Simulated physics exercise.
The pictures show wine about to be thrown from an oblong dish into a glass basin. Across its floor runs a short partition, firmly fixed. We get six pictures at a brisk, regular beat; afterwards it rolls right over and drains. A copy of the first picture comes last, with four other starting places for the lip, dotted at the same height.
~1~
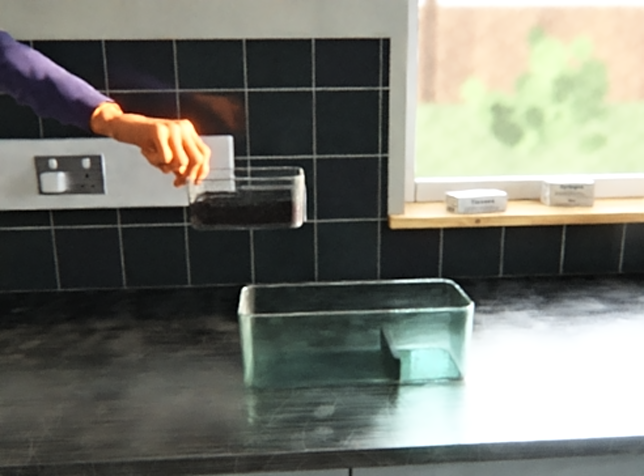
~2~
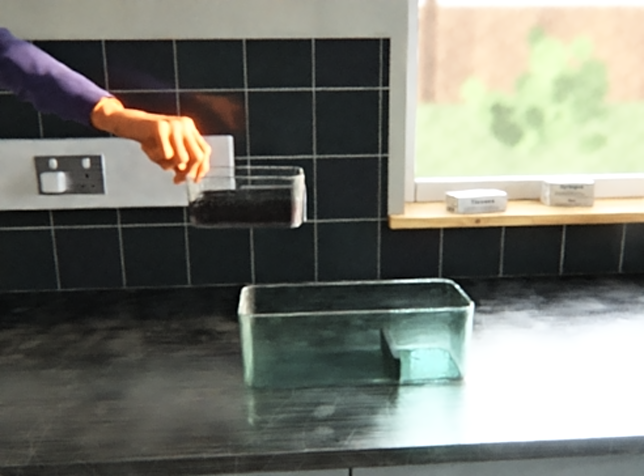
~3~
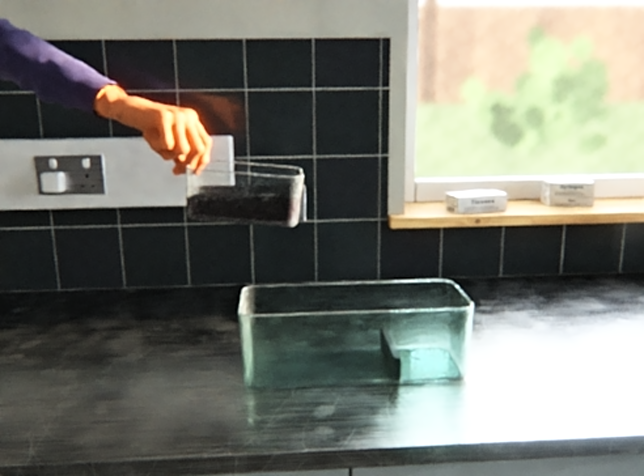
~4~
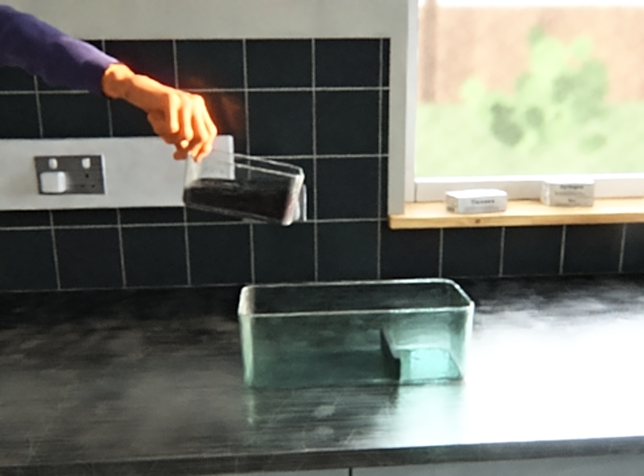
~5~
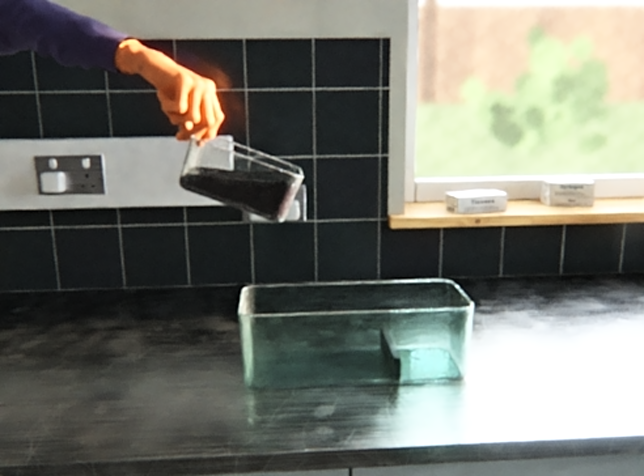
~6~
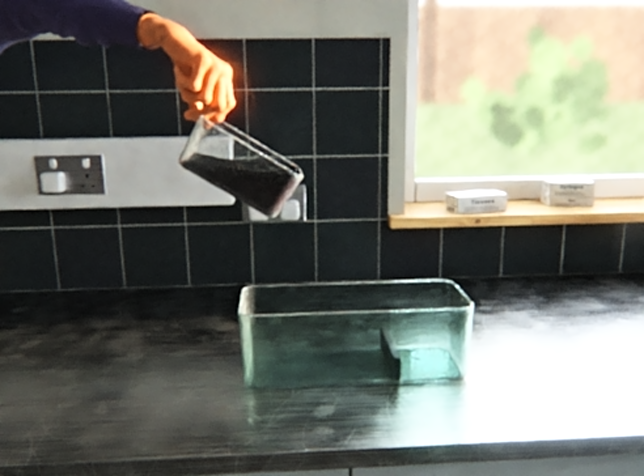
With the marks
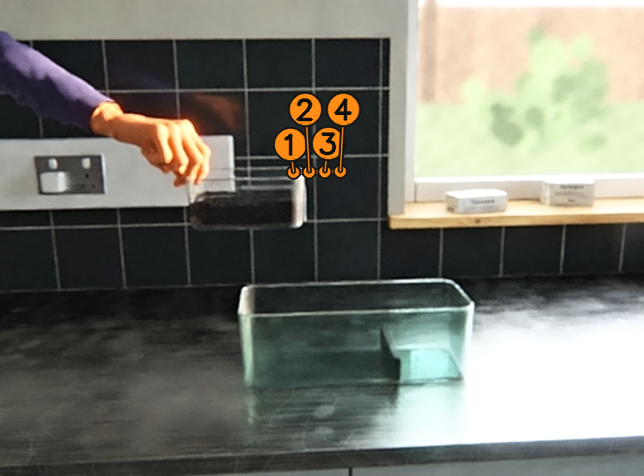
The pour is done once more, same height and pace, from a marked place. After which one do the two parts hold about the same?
2 beats the others.
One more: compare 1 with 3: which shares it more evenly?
It is 3.
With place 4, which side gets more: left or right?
More ends on the right.
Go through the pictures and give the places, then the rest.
Upright, lip at (300, 172); basin from (244, 386) to (467, 377); top of the wall at (390, 341); nothing has left yet.
Upright, lip at (300, 172); nothing has left yet.
Tipped about 6°, lip at (300, 172); nothing has left yet.
Tipped about 13°, lip at (300, 172); nothing has left yet.
Tipped about 22°, lip at (300, 172); nothing has left yet.
Tipped about 32°, lip at (300, 172); nothing has left yet.
On the marked copy, 1 at (293, 172); 2 at (309, 172); 3 at (324, 171); 4 at (340, 171).
Choosing 1, about 72 % ends left of the wall and 22 % right of it; 6 % is lost outside.
Choosing 2, about 50 % ends left of the wall and 43 % right of it; 7 % is lost outside.
Choosing 3, about 32 % ends left of the wall and 61 % right of it; 8 % is lost outside.
Choosing 4, about 18 % ends left of the wall and 76 % right of it; 6 % is lost outside.
